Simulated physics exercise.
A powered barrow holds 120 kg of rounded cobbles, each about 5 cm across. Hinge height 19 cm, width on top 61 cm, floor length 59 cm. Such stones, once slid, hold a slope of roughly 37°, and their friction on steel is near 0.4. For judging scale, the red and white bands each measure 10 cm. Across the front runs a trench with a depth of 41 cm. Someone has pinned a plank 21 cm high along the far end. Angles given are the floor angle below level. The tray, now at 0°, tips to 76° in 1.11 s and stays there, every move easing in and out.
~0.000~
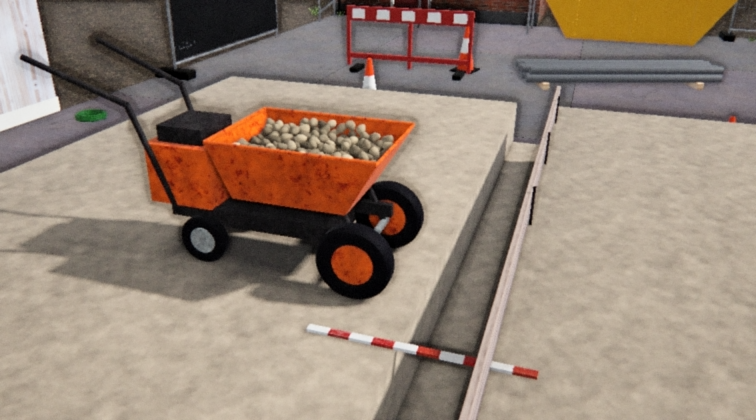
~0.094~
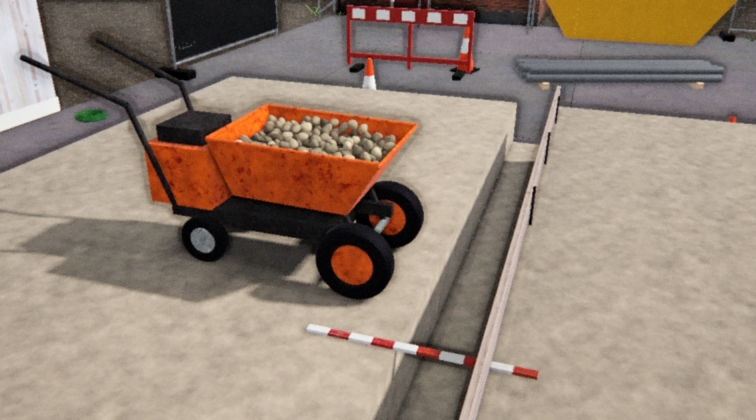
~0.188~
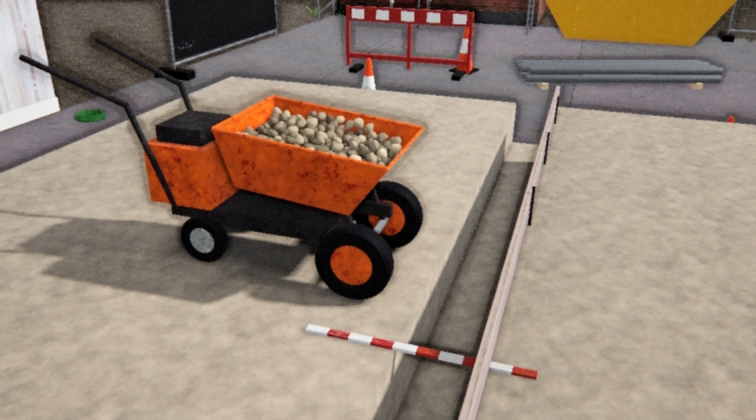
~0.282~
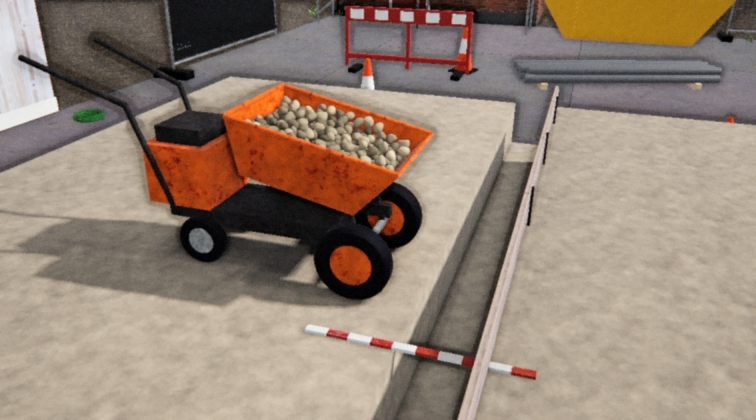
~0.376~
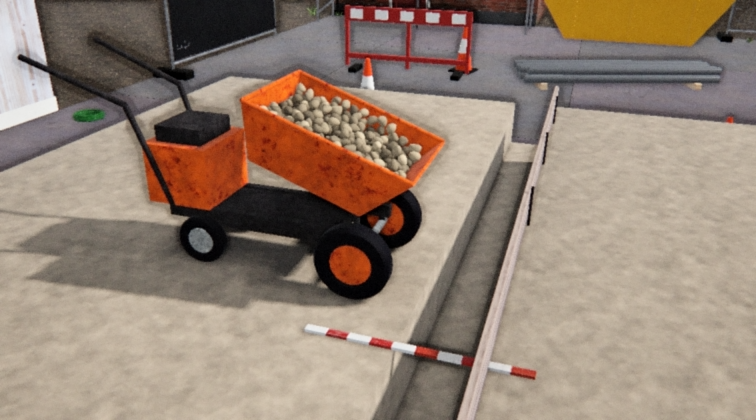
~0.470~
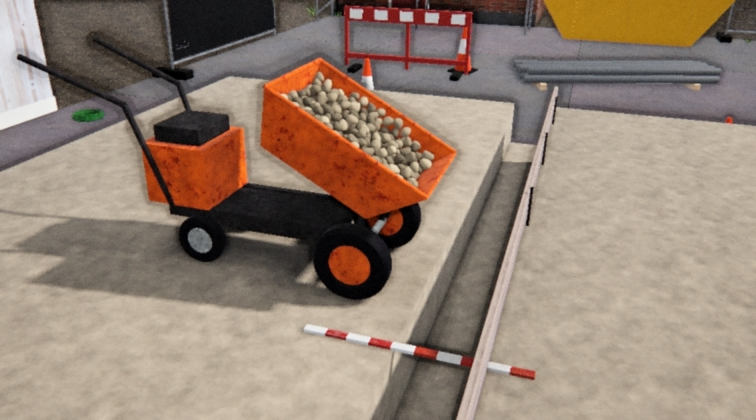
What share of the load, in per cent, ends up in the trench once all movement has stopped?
About 67 per cent.
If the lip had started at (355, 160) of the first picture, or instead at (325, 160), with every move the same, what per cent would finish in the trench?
I'd expect close to 90 per cent at the first and 100 per cent at the second.
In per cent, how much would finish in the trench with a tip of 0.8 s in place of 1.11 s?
That would give about 60 percent.
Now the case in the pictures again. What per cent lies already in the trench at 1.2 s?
At that moment: Approx. 20 %.
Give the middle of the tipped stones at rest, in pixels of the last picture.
The tipped stones centre close to (482, 338).
After 0.8 s the floor is at 64°; 100 % in the tray; the foremost stones are at (469, 219).
After 1.2 s the floor is at 76°; 60 % in the tray, 22 % in the trench, 18 % past the trench; the foremost stones are at (582, 303).
After 1.6 s the floor is at 76°; 25 % in the tray, 42 % in the trench, 33 % past the trench; the foremost stones are at (704, 310).
After 3.5 s the floor is at 76°; 0 % in the tray, 67 % in the trench, 33 % past the trench; the foremost stones are past the picture's edge.
